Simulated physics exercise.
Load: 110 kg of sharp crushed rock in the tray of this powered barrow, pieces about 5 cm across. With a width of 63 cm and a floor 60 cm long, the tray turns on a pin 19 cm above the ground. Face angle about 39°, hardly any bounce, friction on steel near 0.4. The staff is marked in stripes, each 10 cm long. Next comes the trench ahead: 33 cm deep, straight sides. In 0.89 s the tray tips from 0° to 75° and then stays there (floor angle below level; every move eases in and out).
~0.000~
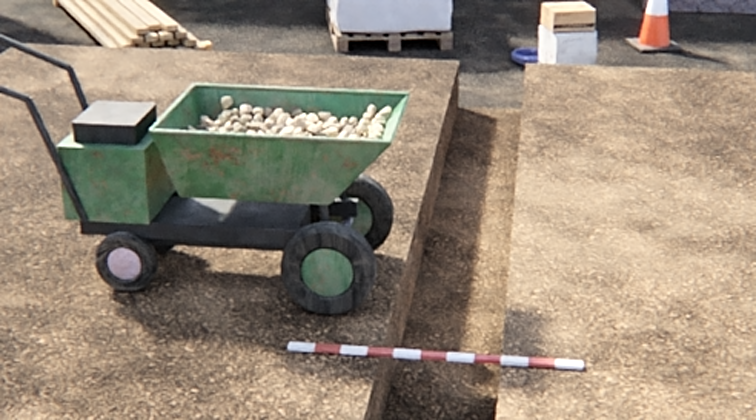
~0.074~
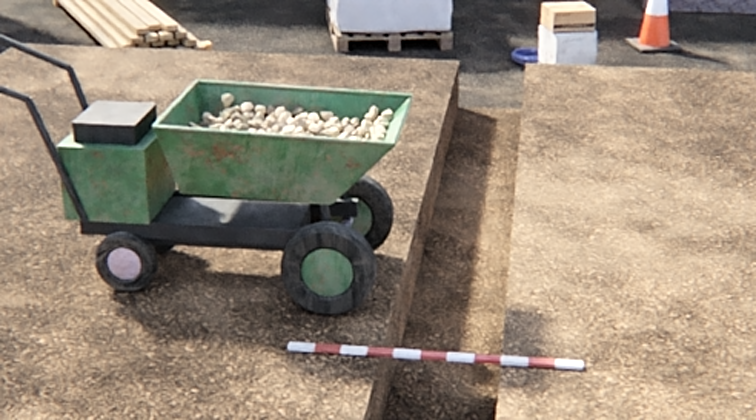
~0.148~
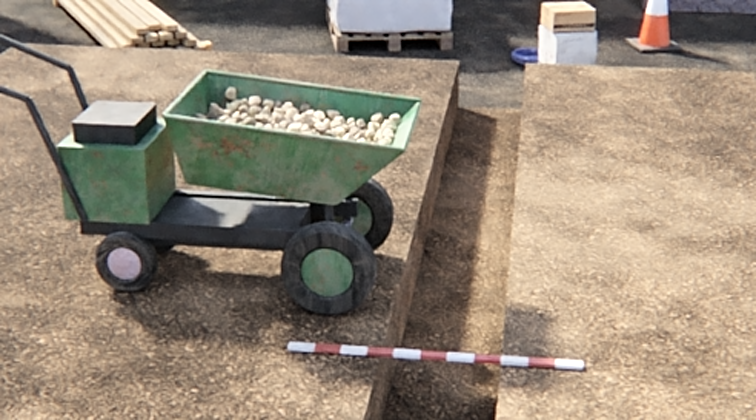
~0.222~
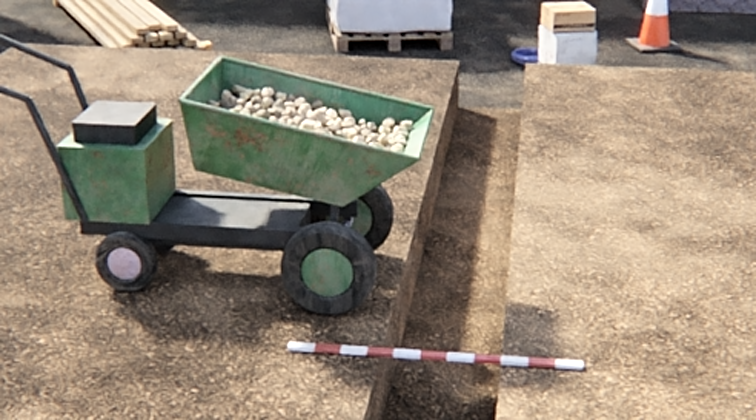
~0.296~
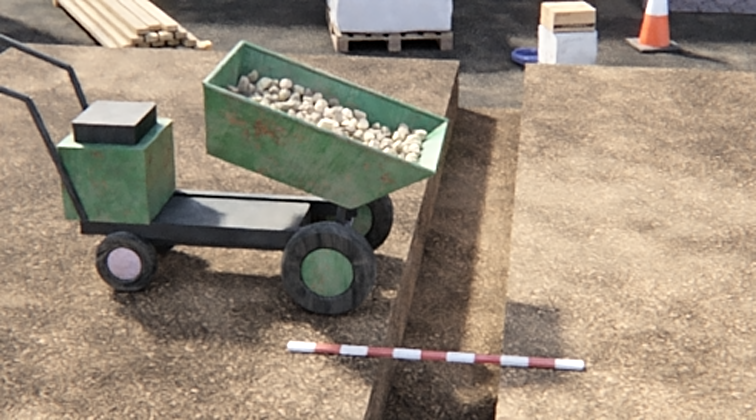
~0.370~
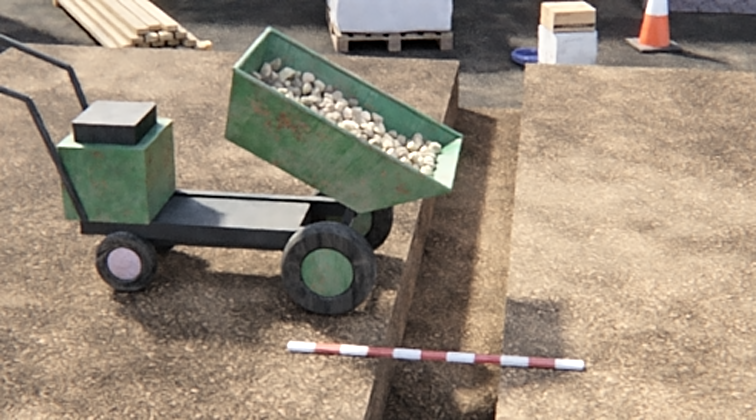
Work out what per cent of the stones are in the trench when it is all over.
It comes to roughly 38 per cent.
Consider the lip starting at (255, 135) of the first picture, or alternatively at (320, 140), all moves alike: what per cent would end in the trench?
From the first spot near 60, from the second near 100 per cent.
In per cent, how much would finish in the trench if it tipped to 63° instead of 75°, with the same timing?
Near 30 per cent then.
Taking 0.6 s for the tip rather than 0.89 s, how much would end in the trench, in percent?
Then about 25 per cent.
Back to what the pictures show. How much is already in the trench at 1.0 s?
Around 10 per cent of it, at that instant.
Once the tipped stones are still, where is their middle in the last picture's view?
Roughly (523, 290), I'd say.
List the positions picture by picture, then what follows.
The first frame shows lip at (391, 143), floor tilted 0°, highest stones at (345, 118).
The second frame shows lip at (394, 145), floor tilted 1°, highest stones at (330, 117); the stones move at 0.3 m/s on average.
In the third frame, the tray is at 6°, its lip at (404, 150); the top of the load is at (249, 109); the stones move at 0.6 m/s on average.
In the fourth frame, the tray is at 12°, its lip at (418, 160); the top of the load is at (246, 99); the stones move at 0.8 m/s on average.
In the fifth frame, the tray is at 19°, its lip at (435, 173); the top of the load is at (252, 86); the stones move at 1.0 m/s on average.
The sixth frame shows lip at (450, 191), floor tilted 28°, highest stones at (267, 77); the stones move at 1.1 m/s on average.
After 0.7 s the floor is at 64°; 100 % in the tray; the foremost stones are at (476, 236).
After 1.0 s the floor is at 75°; 71 % in the tray, 10 % in the trench, 19 % past the trench; the foremost stones are at (562, 286).
After 1.3 s the floor is at 75°; 28 % in the tray, 21 % in the trench, 51 % past the trench; the foremost stones are at (686, 285).
After 3.3 s the floor is at 75°; 11 % in the tray, 38 % in the trench, 51 % past the trench; the foremost stones are at (735, 286).
